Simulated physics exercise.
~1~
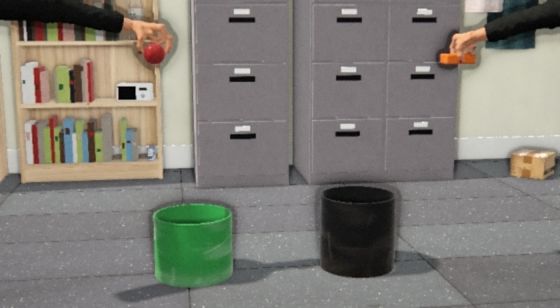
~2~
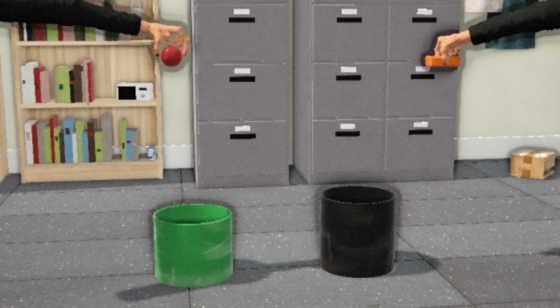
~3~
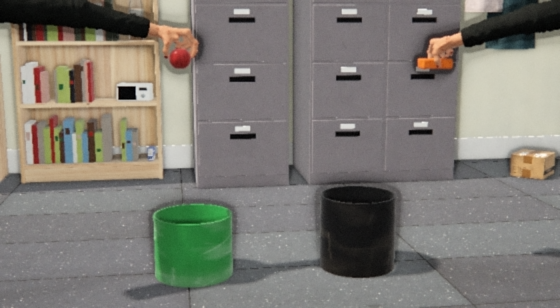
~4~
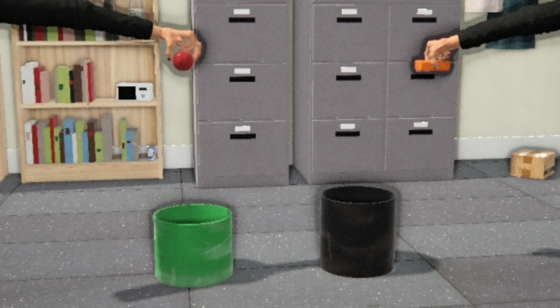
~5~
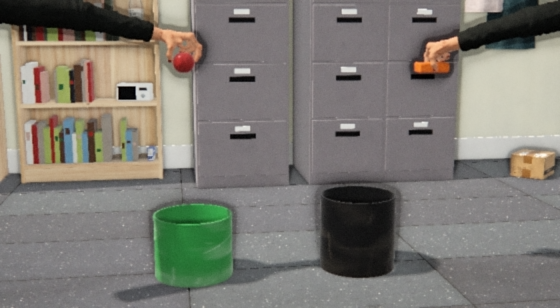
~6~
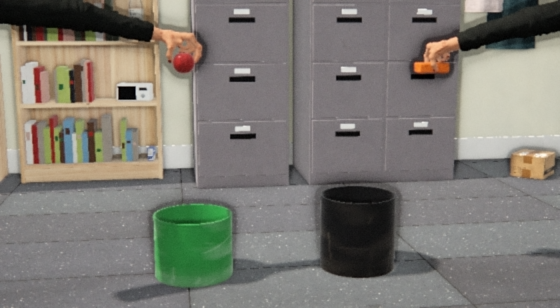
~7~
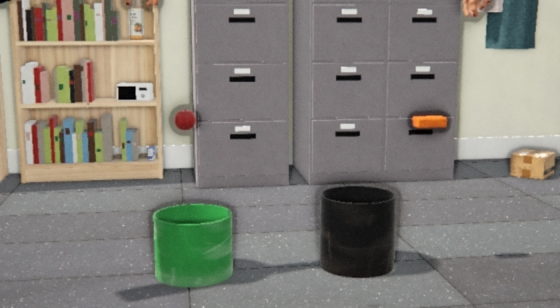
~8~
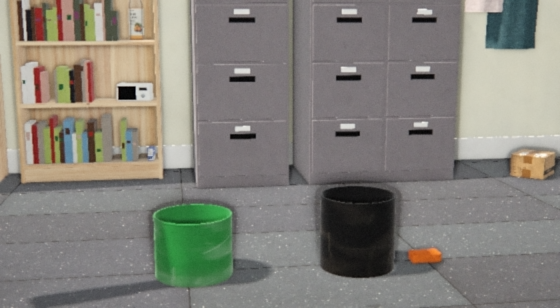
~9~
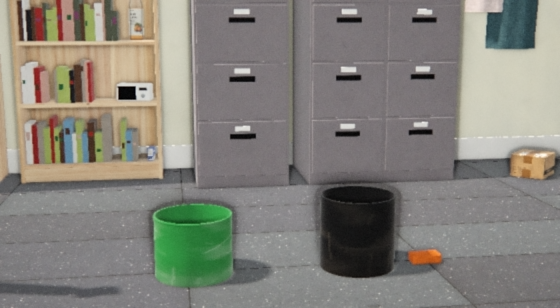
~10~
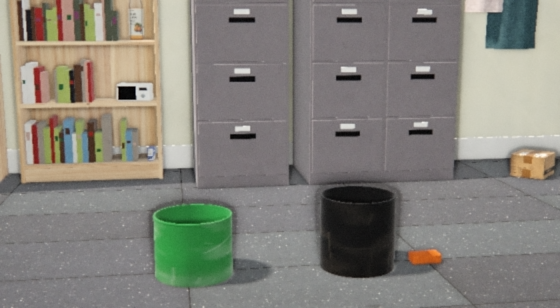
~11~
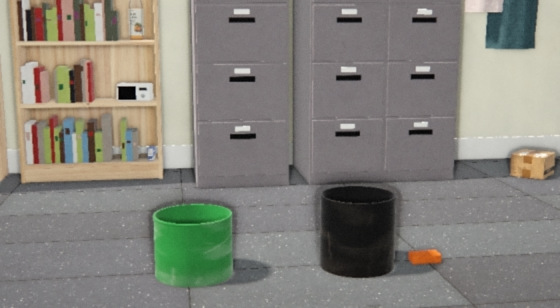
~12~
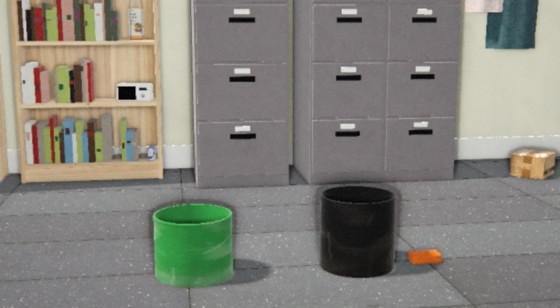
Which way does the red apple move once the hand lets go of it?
The red apple moves down, dropping toward the green bin below it.
